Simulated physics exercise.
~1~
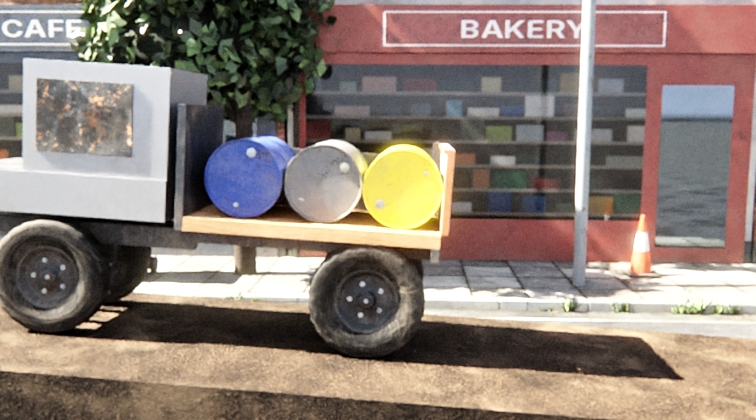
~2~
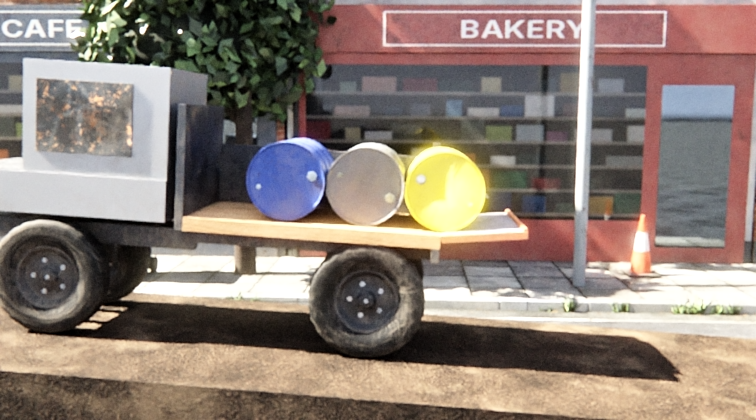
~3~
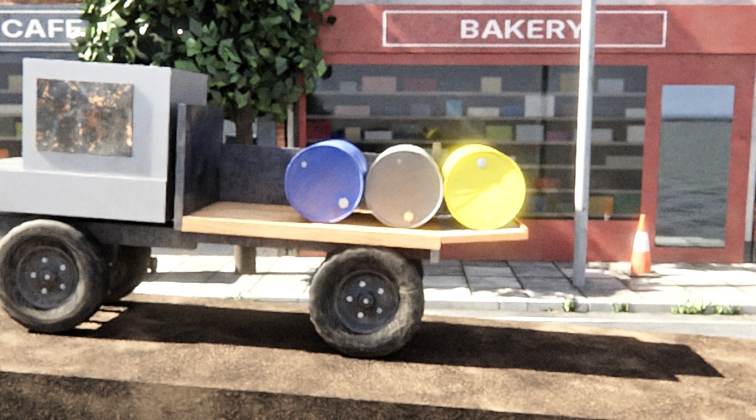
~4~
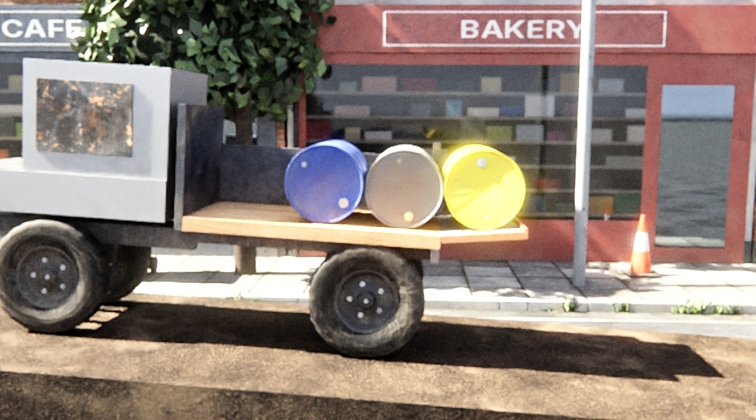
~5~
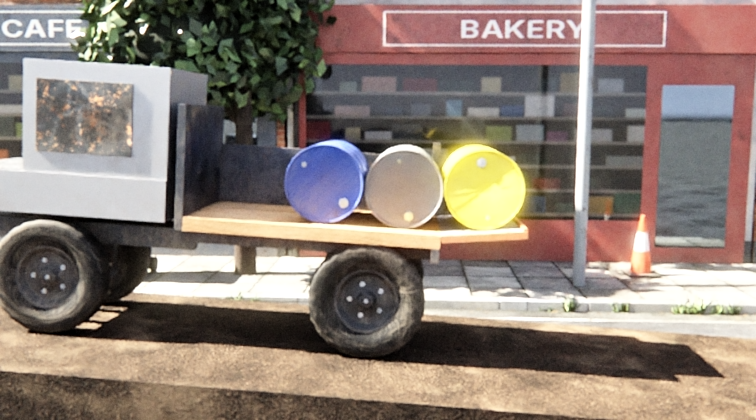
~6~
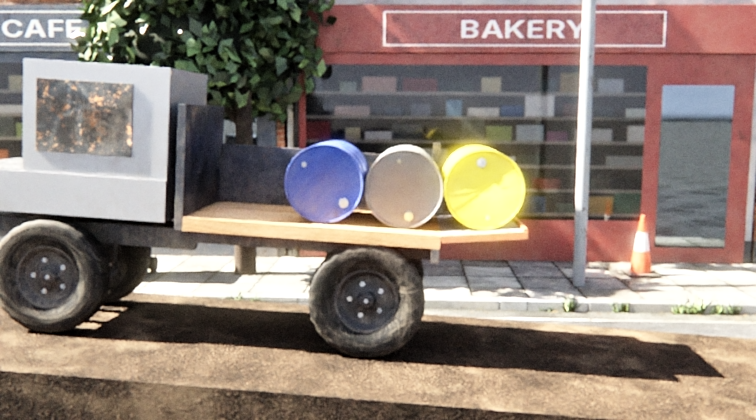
On a street outside a bakery, a truck's tailgate drops and three drums roll right, the yellow one stopping on the gate.
